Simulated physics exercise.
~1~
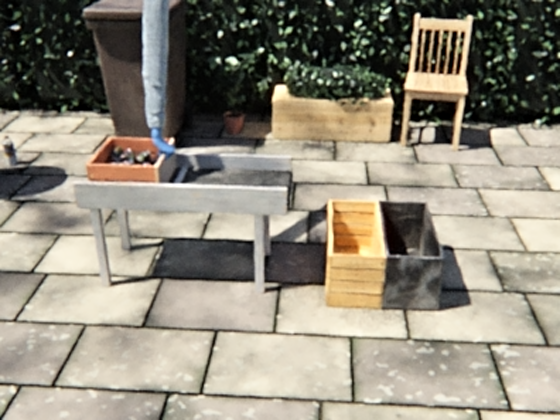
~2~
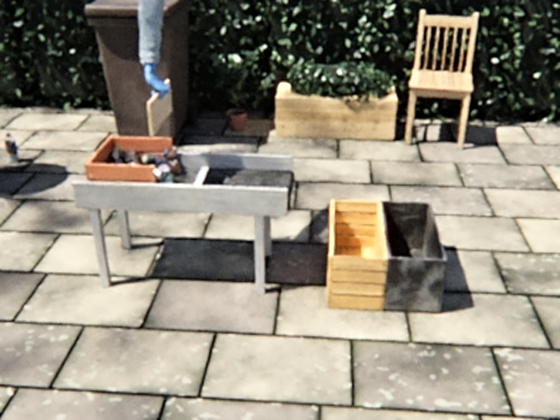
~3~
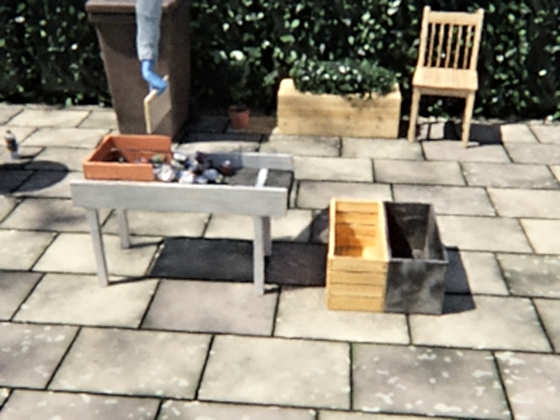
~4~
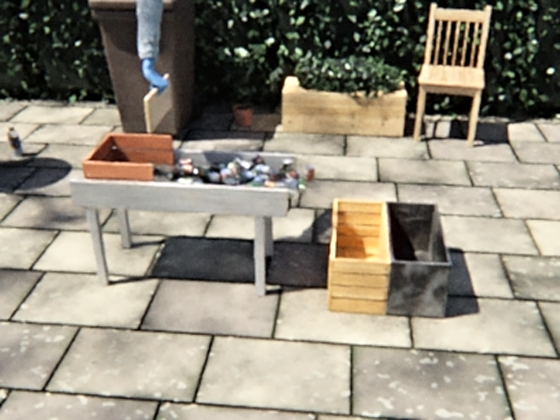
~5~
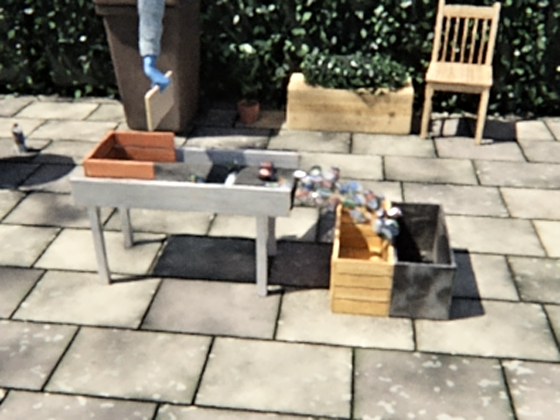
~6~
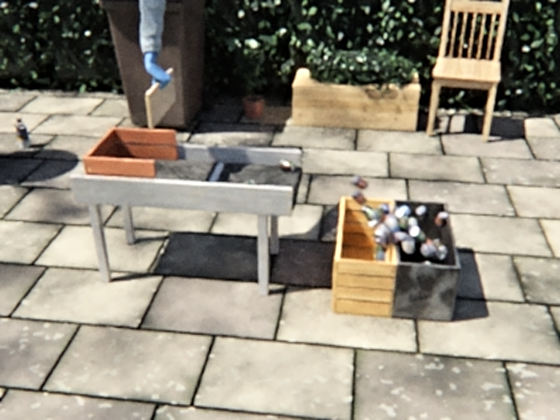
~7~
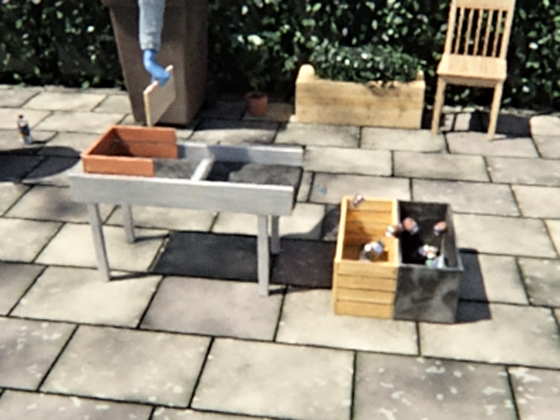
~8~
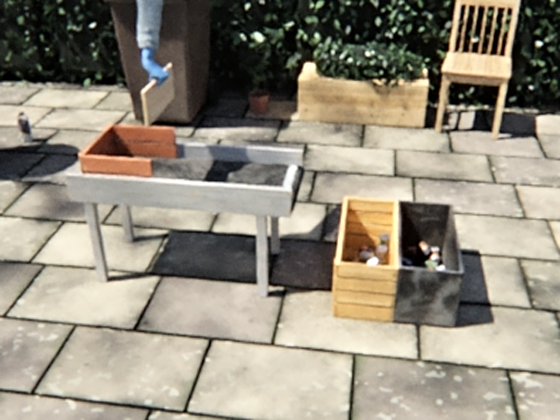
Small mini cans sit heaped in an orange pen at the left end of a grey, table-like belt on a sunny paved patio, seen from slightly above as the view drifts gently sideways. A wooden tub and a black tote stand side by side beyond the belt's right end, with a hedge, planter, bin and wooden chair behind. A blue-gloved hand lifts a gate, and the cans ride rightward in a spreading stream. They fly off the end and tumble into both containers, some bouncing above the rims. Finally the belt is empty and the cans lie settled in the tub and tote.
